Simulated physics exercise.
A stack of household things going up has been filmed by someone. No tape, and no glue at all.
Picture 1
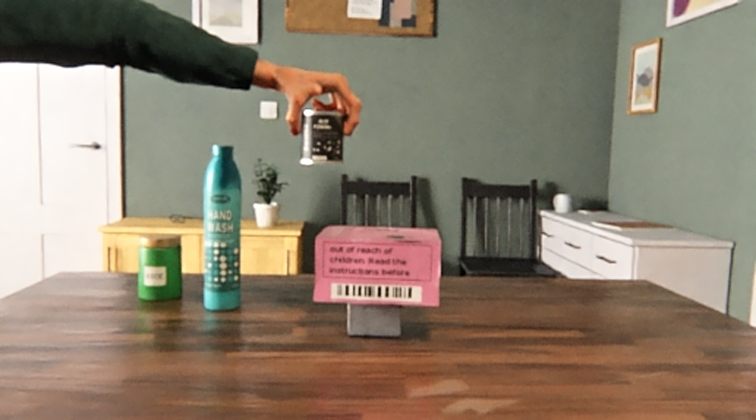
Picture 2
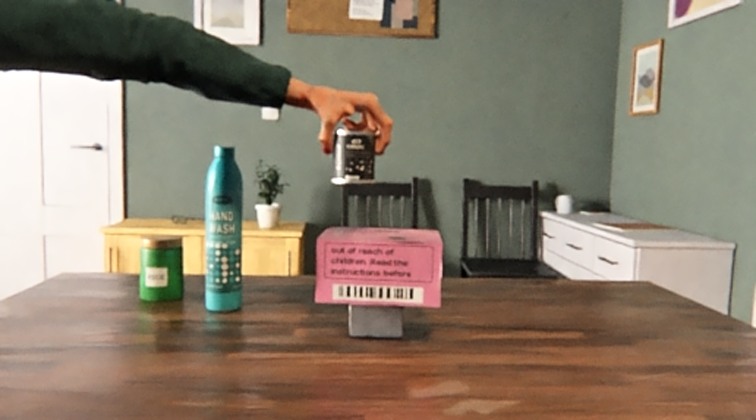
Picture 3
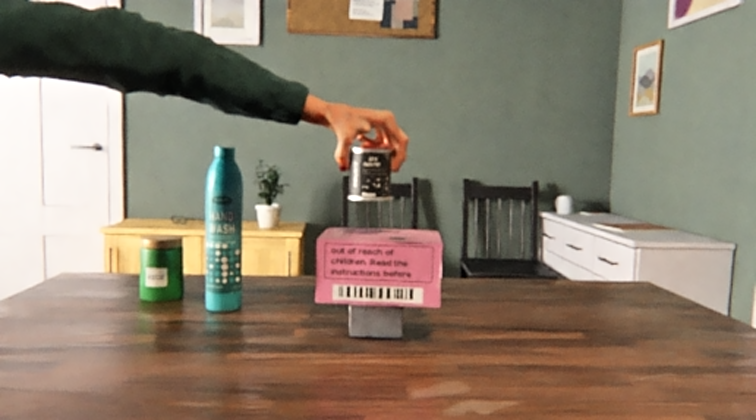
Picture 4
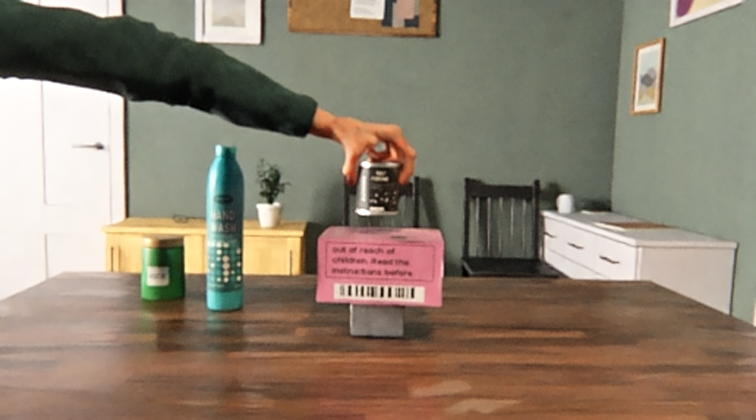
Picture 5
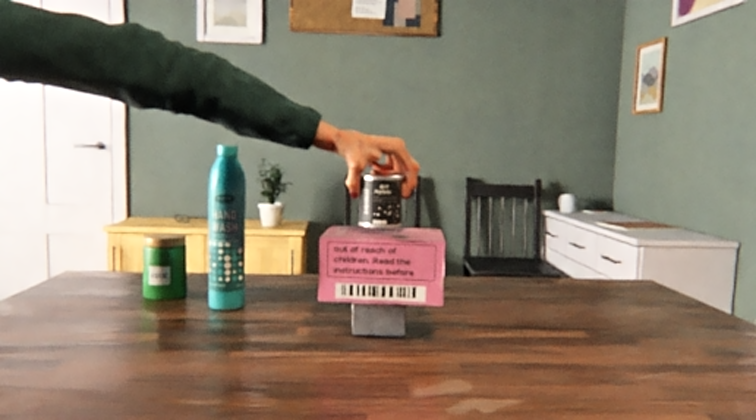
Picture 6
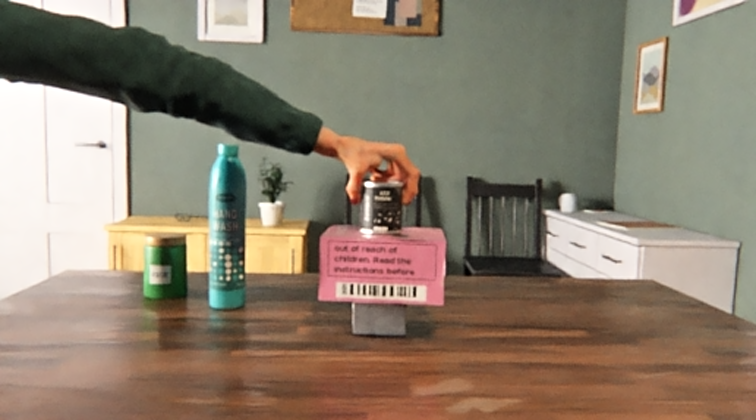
To begin with, a hand in a dark green sleeve holds a small black tin above a pink box on a grey block, with a green jar and a turquoise bottle to the left. The arm moves right and lowers the tin onto the box, where the fingers still grip it.
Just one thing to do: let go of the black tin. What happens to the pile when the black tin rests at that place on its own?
In the end the pile is left intact.
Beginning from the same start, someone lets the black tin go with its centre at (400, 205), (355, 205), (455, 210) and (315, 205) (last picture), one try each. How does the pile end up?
Stays standing, stays standing, topples over, topples over.
Then, 0.60 s later than the last frame, all is still.
Then, 1.60 s later than the last frame, black tin resting near (381, 208).
When it is over, all 5 as before. End places, in pixels of the last picture, black tin near (382, 208). The pile holds.
